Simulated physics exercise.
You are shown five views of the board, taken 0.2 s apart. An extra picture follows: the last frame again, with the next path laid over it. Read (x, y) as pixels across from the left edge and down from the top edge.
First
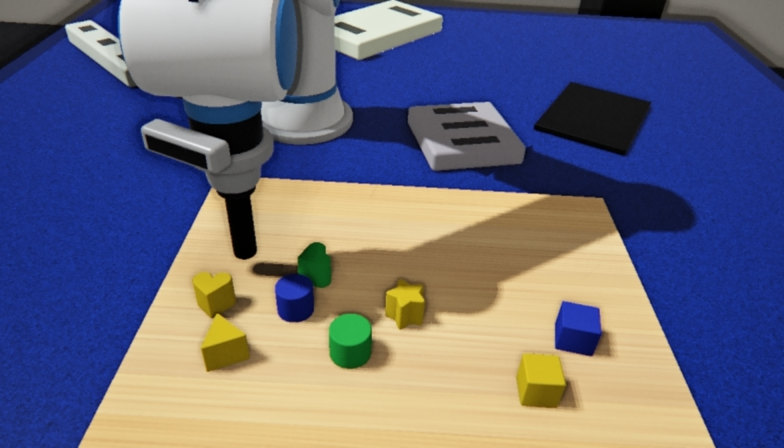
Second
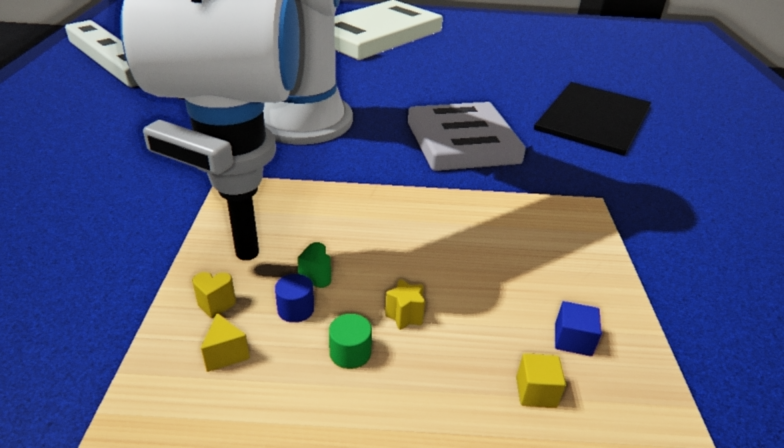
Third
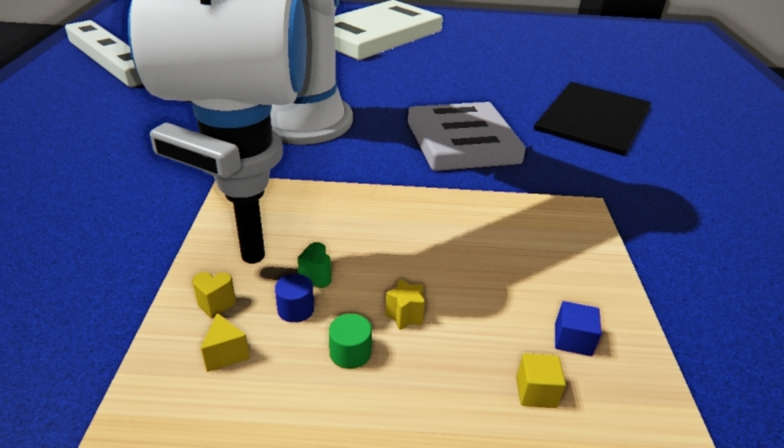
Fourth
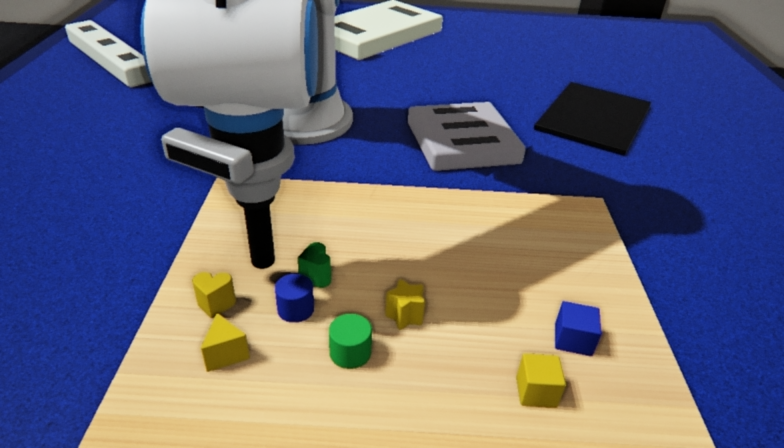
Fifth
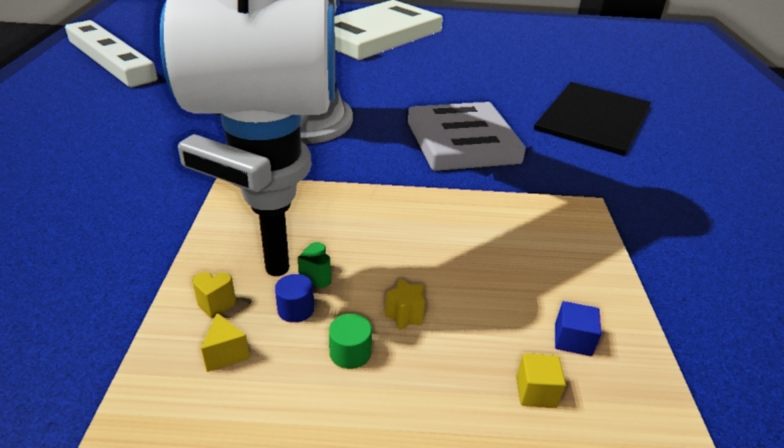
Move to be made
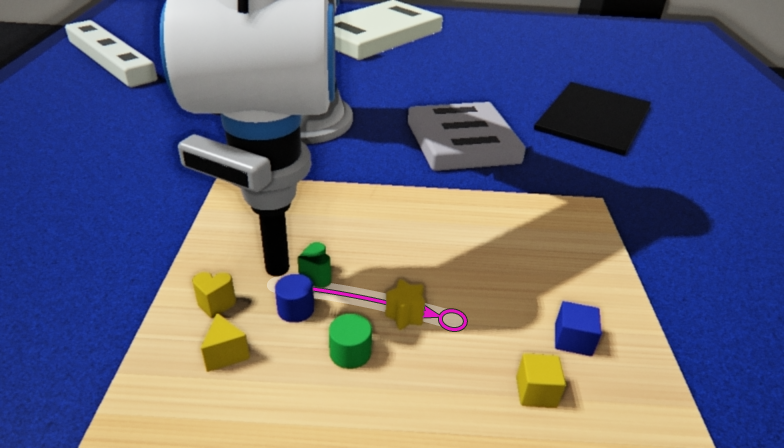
A white robot arm with a black stick slides slowly rightward and slightly nearer over a wooden board on a blue surface, seen from a fixed, raised view. Yellow heart and triangle blocks sit at left, a blue cylinder, green heart, green cylinder and yellow star near the middle, blue and yellow cubes at right. The stick closes in on the blue cylinder, its shadow shifting, while every block stays still.
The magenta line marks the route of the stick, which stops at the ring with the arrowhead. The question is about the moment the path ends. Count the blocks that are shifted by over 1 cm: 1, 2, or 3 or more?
This push will displace two blocks.
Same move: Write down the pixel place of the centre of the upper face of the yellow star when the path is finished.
Pixel (452, 316).
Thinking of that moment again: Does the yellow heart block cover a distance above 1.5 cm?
No.
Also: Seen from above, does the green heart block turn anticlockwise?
That would be a yes.
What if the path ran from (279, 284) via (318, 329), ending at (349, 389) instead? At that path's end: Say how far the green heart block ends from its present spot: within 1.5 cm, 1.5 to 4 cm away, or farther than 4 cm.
It will move less than 1.5 cm.
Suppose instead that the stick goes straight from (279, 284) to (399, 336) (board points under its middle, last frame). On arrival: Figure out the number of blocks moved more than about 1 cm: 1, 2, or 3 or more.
My forecast: 1.
Path on the board, from (279, 284) through (365, 298) to (453, 320).
The first path, step by step. One third of the way, stick at (337, 279); green heart block at (341, 249), turned 70° anticlockwise.
Two thirds of the way, stick at (396, 290); green heart block at (341, 249), turned 70° anticlockwise; yellow star at (415, 296), turned 15° clockwise.
At the end, stick at (455, 306); yellow heart block in place; blue circle in place; green heart block at (341, 249), turned 70° anticlockwise; yellow star at (452, 316), turned 70° clockwise.
